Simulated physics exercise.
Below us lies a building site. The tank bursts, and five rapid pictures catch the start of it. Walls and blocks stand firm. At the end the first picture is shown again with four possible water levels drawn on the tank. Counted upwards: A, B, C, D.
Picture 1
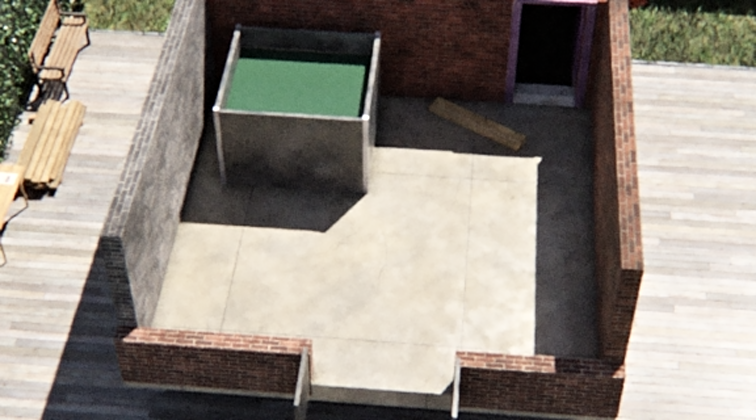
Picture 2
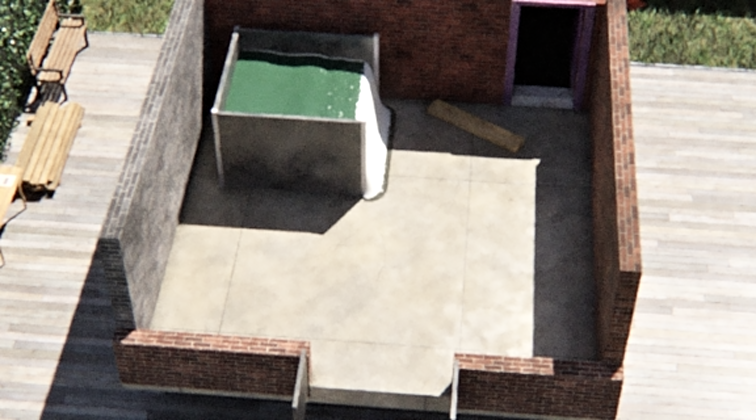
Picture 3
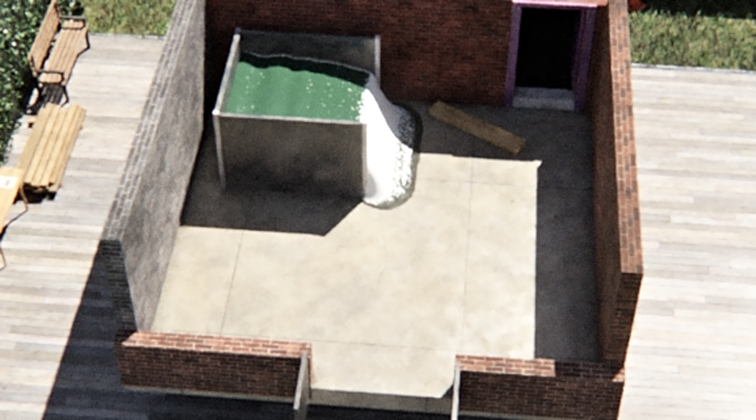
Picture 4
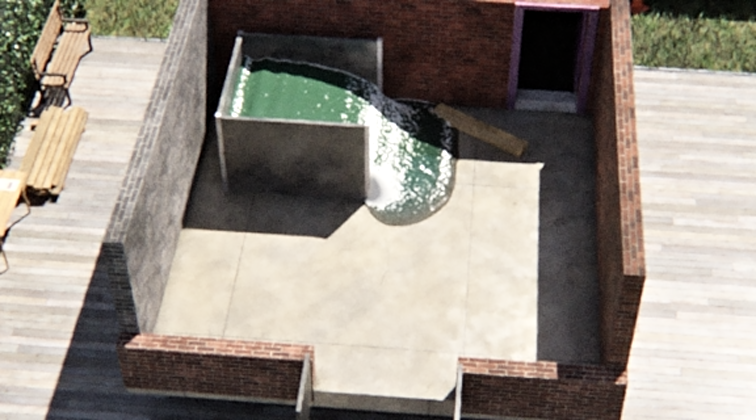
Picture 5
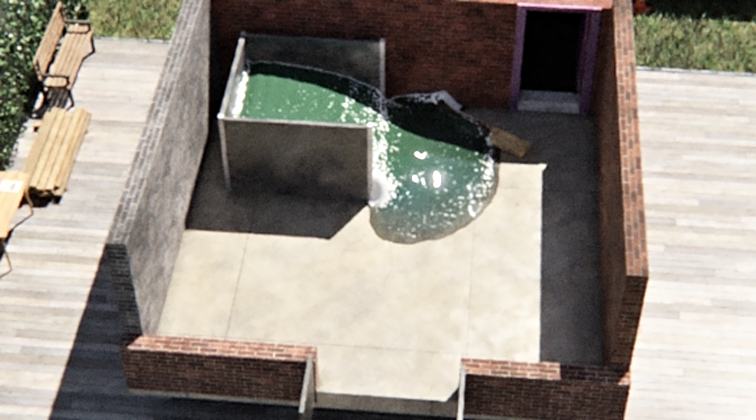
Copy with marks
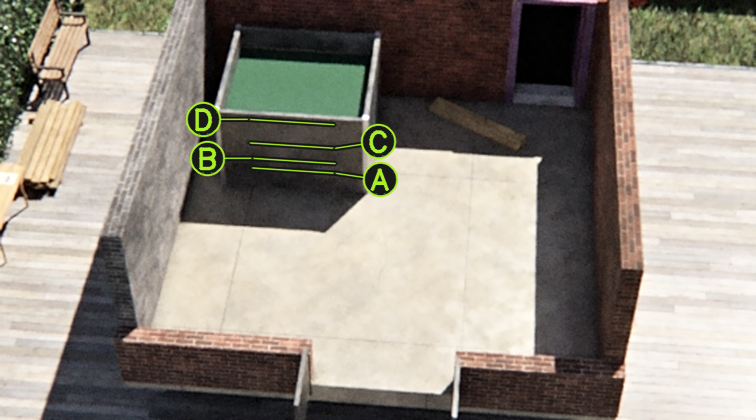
The video shows a brick-walled yard seen from above, where green water resting in a corner tank pours out through its right side, foams onto the pale ground, and spreads in a widening pool that reaches a wooden plank.
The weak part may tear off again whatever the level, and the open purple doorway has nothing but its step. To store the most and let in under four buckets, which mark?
Go for B.
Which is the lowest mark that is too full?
It is C.
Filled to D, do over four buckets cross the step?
Yes, that goes wrong.
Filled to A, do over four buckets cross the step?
No, that is safe.
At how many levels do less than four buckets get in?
Two of them.
On the marked copy, A at (293, 170); B at (293, 160); C at (292, 145); D at (291, 121); from the bottom up A, B, C, D.
For mark A, nothing gets over.
For mark B, a bucket or two gets in.
For mark C, about 9 bucketfuls get in.
For mark D, dozens of bucketfuls pour in.
